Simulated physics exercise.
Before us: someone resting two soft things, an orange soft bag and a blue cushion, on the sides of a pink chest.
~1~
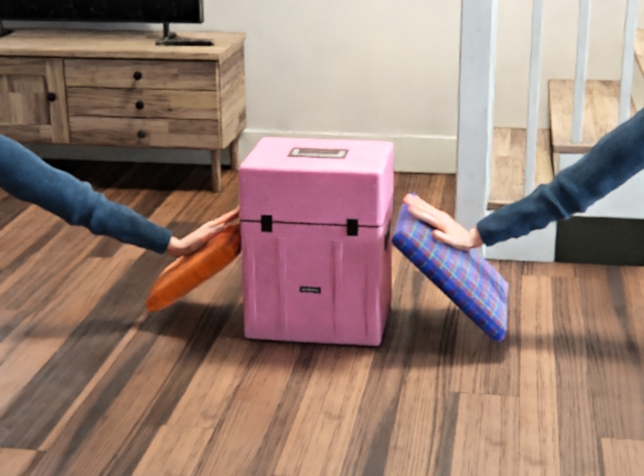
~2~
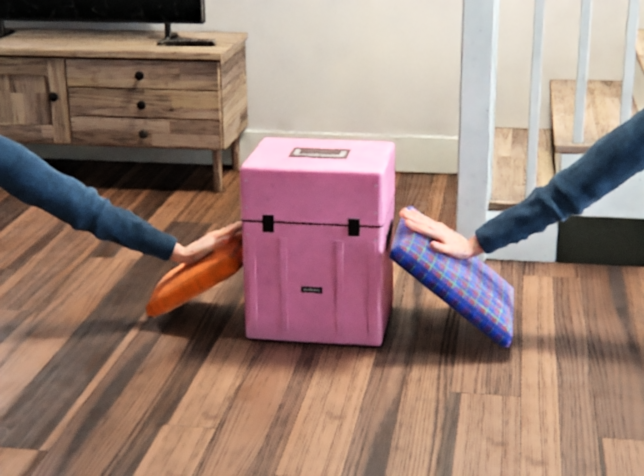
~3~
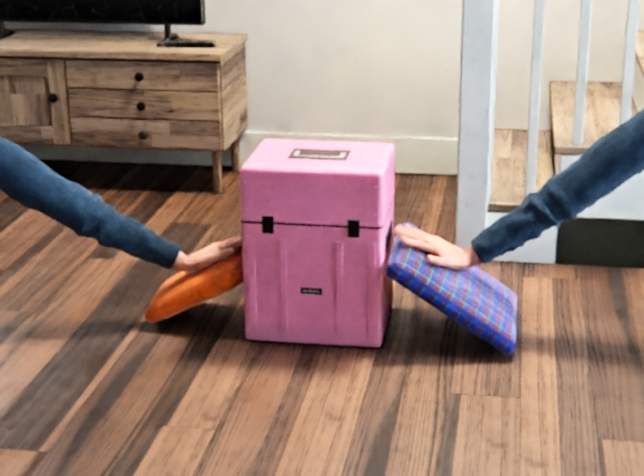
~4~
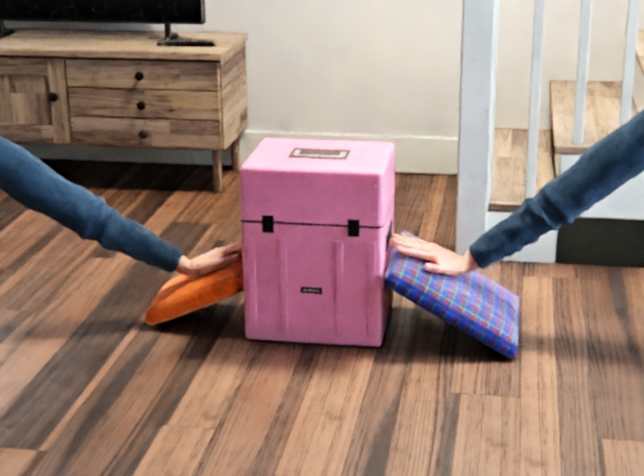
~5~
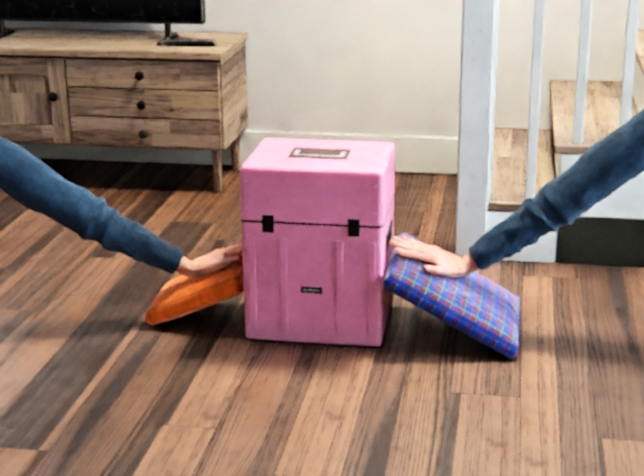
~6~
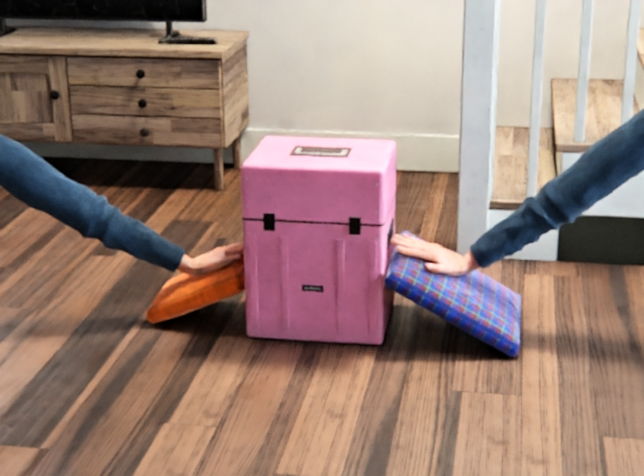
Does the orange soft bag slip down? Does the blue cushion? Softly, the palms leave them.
Result: My guess is the orange soft bag will come down; my guess is the blue cushion will come down.
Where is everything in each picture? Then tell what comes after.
Soft bag foot (151, 307), head (230, 252); cushion foot (500, 338), head (396, 238), in the first frame.
Soft bag foot (151, 312); cushion foot (506, 343), in the second frame.
Soft bag foot (149, 318); cushion foot (511, 350), in the third frame.
Soft bag foot (149, 320); cushion foot (513, 353), in the fourth frame.
Soft bag foot (149, 320); cushion foot (513, 354), in the fifth frame.
Soft bag foot (151, 318), head (242, 284), at a low slant; cushion foot (515, 352), head (389, 280), at a low slant, in the sixth frame.
Then, 0.24 s later than the last view, soft bag flat on the floor near (203, 301); cushion slipping down near (459, 306).
Then, 0.44 s later than the last view, soft bag flat on the floor near (203, 301); cushion flat on the floor near (464, 316).
Finally, soft bag flat on the floor near (203, 301); cushion flat on the floor near (464, 317). The orange soft bag slips and lies down and the blue cushion slumps to the floor.
